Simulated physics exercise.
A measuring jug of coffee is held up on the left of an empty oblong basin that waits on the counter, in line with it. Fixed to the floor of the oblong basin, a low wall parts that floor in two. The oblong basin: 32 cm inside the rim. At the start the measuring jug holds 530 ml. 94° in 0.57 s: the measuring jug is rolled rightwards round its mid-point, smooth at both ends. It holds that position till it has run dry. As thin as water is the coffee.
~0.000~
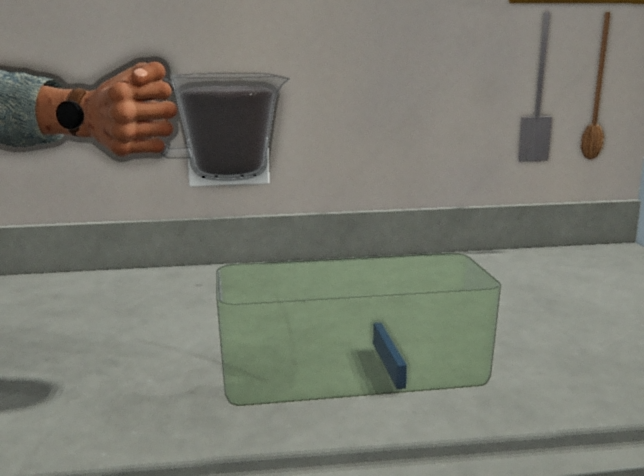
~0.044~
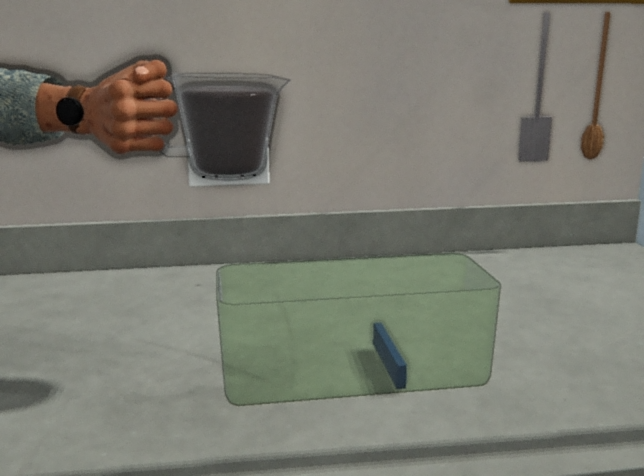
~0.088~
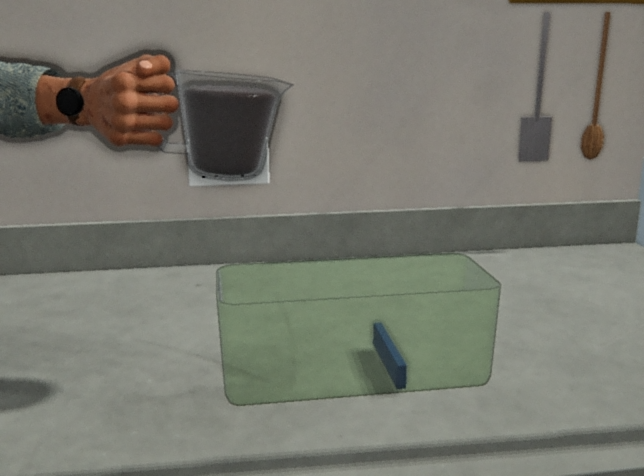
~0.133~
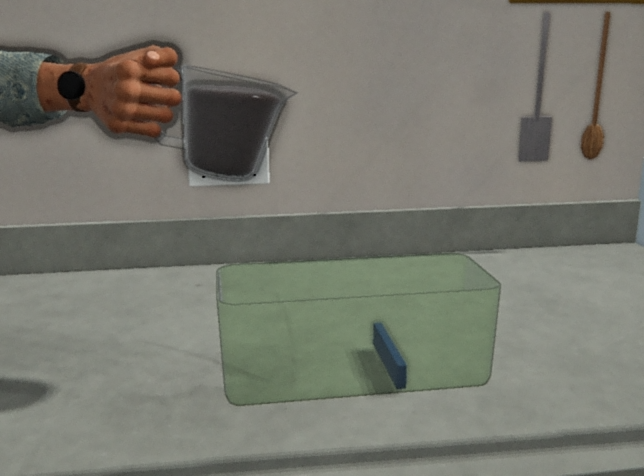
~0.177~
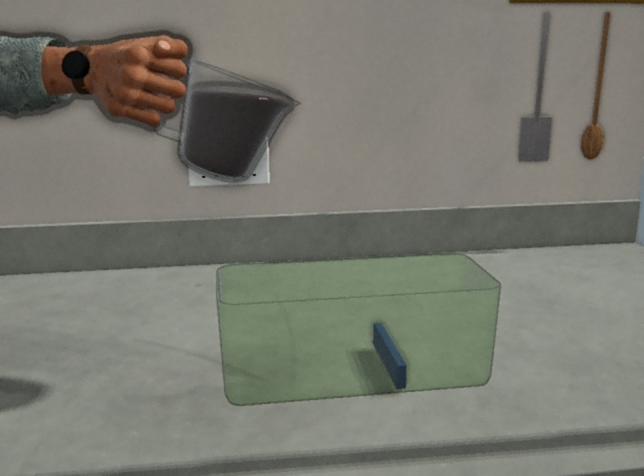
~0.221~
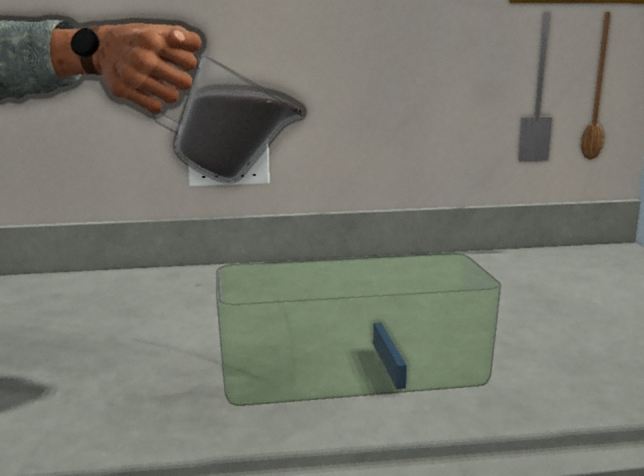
A hand with a dark watch and grey-green sleeve holds a clear measuring jug of dark coffee at the upper left of a kitchen, seen from slightly above the counter. Below, an empty, see-through green oblong basin with a low blue wall inside sits on the grey counter, while two utensils hang at right. The hand gradually tilts the jug rightwards, the coffee shifting towards its lip, as the camera stays still.
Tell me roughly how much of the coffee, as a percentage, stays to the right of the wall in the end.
Around 10 per cent stays on the right.
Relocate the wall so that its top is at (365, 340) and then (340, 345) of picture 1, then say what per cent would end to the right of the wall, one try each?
Around 35 and 85 percent, in that order.
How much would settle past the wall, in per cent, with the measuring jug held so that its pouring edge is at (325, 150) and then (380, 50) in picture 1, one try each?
In order, 15 and 70 per cent.
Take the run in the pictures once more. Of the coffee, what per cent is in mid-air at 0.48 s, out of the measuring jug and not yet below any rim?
About 38 per cent.
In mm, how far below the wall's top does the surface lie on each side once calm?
I'd say some 14 mm on the left and some 28 mm on the right.
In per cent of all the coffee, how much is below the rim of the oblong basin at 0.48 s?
I reckon close to 12 percent of it.
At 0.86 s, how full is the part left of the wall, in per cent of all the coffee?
Left share: Approx. 80 %.
After 0.48 s the tilt is 88° and 49 per cent is still to pour, 12 is left of the wall and 0 right of it.
After 0.66 s the tilt is 94° and 13 per cent is still to pour, 62 is left of the wall and 1 right of it.
After 0.86 s the tilt is 94° and 2 per cent is still to pour, 81 is left of the wall and 6 right of it.
After 1.07 s the tilt is 94° and 0 per cent is still to pour, 84 is left of the wall and 10 right of it.
In the end 84 per cent lies left of the wall, 10 right of it and 5 outside.
